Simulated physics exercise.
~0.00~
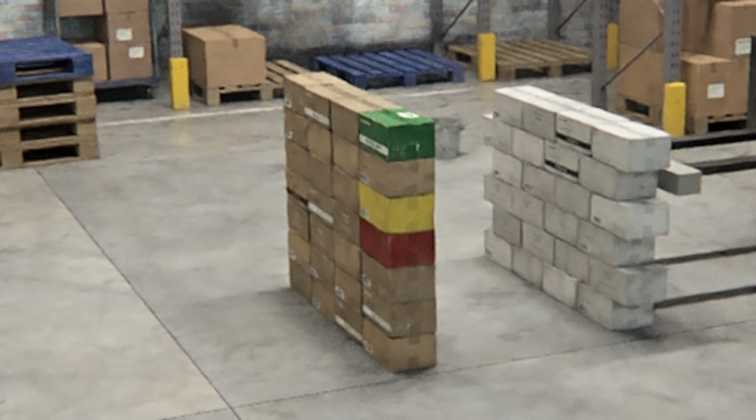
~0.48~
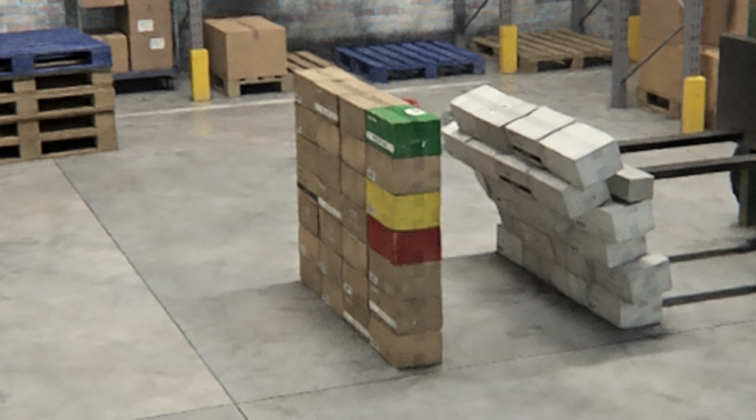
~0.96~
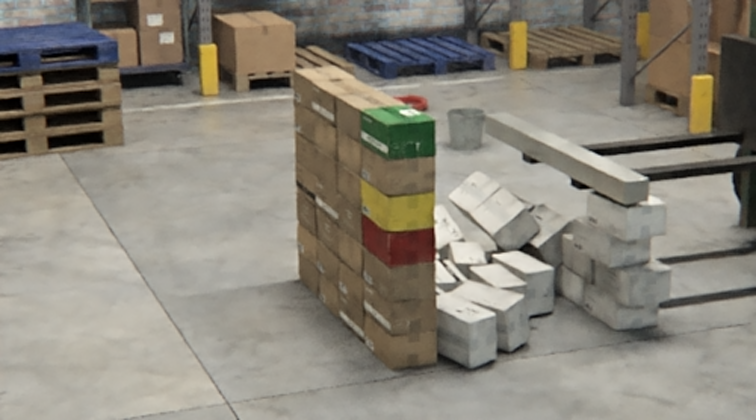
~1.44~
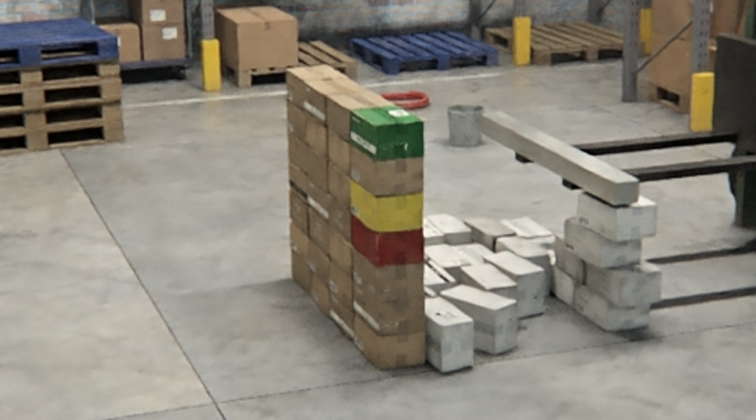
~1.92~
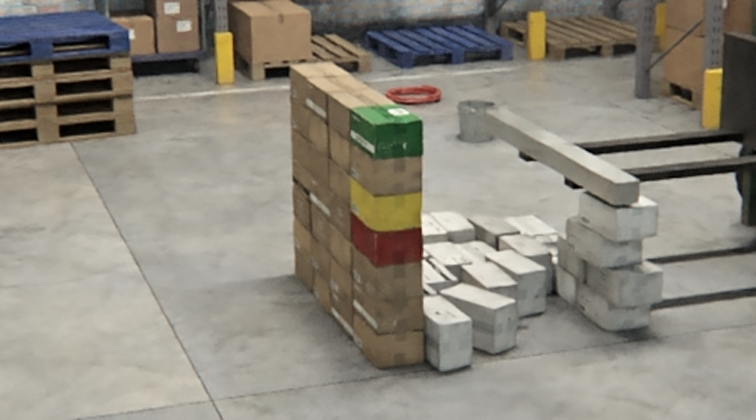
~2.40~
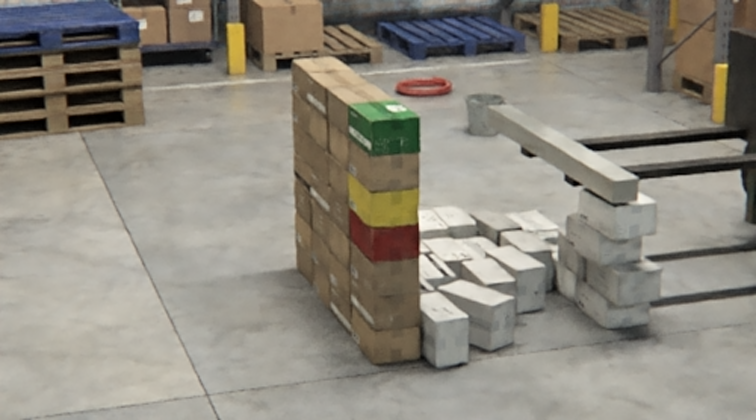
A pale wall of staggered blocks stands at the right of a warehouse floor, seen from slightly above, beside a straight-columned stack of brown parcels with green, yellow and red ones at its near end. Behind them are pallets, cartons and yellow posts. A forklift at the right edge pushes a beam leftward into the pale wall, whose upper rows lean and slide. Most of its blocks tumble into a heap against the brown stack, leaving a short column at the near end under the beam. The machine stops, the view drifts slightly, and the parcel stack remains upright, coloured parcels in place.
